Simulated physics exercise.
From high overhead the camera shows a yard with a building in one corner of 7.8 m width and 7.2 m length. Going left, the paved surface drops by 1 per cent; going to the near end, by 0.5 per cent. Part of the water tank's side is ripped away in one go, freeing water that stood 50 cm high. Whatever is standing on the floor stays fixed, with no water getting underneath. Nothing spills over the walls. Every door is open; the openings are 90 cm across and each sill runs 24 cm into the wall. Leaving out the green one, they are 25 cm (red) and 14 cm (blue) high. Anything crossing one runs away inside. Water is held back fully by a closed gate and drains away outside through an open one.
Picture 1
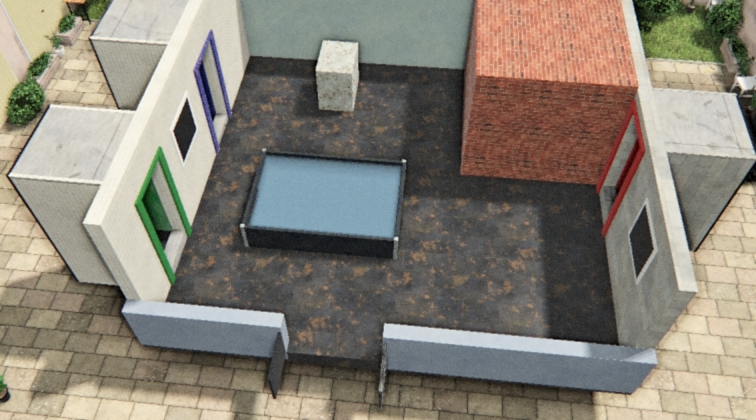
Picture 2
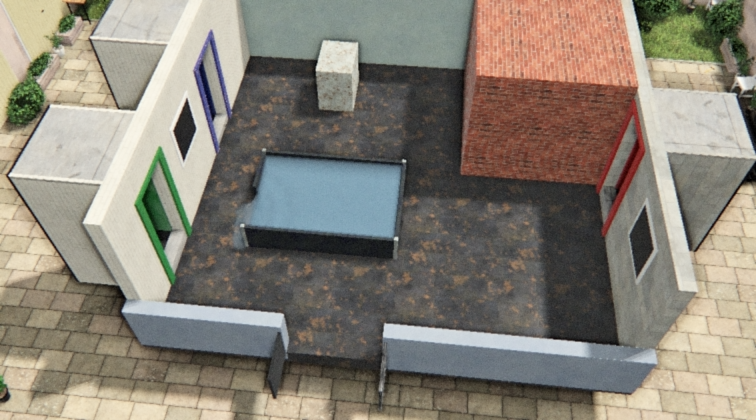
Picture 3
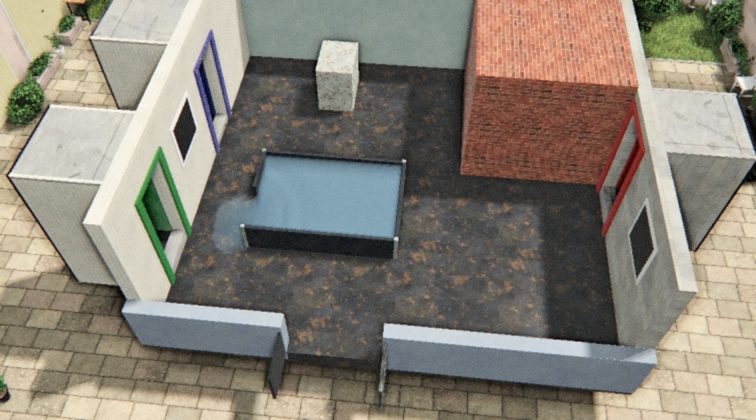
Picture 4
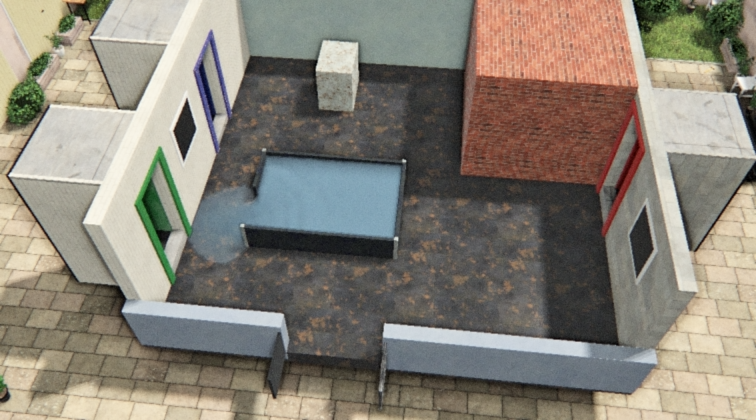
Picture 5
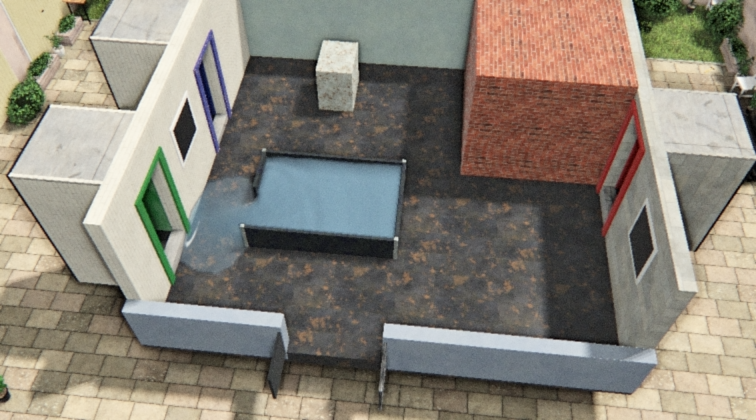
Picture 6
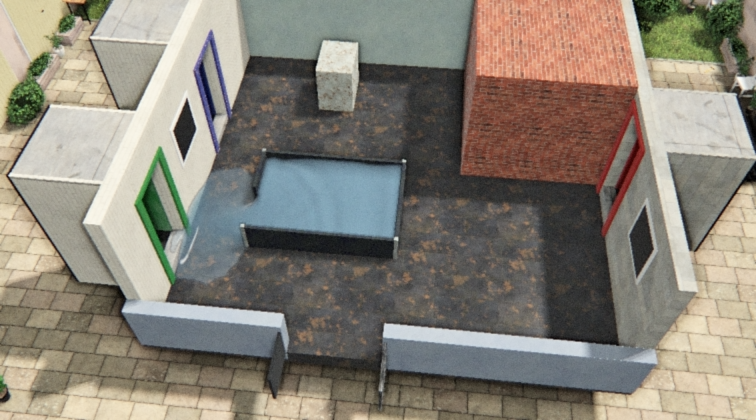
In a walled yard, water pours from the tank's left side and spreads to the green door.
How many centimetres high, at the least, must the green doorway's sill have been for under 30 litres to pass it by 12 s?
About 24 cm.
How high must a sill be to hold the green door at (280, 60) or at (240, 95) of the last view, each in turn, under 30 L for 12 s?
Roughly 8.0 cm for the first and 6.0 cm for the second.
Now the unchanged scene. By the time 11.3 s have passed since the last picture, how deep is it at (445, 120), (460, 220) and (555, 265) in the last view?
In order: Around 2, 5 and 4 cm.
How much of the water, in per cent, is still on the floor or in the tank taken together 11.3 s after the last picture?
Close to 94 in a hundred.
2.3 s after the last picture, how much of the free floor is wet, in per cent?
Approximately 35 % of the floor.
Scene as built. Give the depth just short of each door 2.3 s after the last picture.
Green door: 25 cm; red door: 0 cm; blue door: 5 cm.
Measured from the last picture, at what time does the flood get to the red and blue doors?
Front times: Red = 7.0 s, blue = 0.6 s.
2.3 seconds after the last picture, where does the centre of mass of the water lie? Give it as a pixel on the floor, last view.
The water is centred around (286, 217) in the last picture's pixels.
Then, 0.7 s after the last picture water covers 10 % of the floor, deepest (38 cm) near (192, 225); 29 cm at the green door, 5 litres in over its 22 cm sill.
Then, 2.3 s after the last picture water covers 35 % of the floor, deepest (34 cm) near (158, 326); 25 cm at the green door, 37 litres in over its 22 cm sill.
Then, 11.3 s after the last picture water covers 100 % of the floor, deepest (12 cm) near (158, 326); 9 cm at the green door, 45 litres in over its 22 cm sill.
At the green door as built, the water peaked near 30 cm, 1.1 s after the last picture.
With a sill of 22 cm, 45 litres would have come in within the 12 s; with 26 cm, 19 litres. So under 30 litres takes about 24 cm.
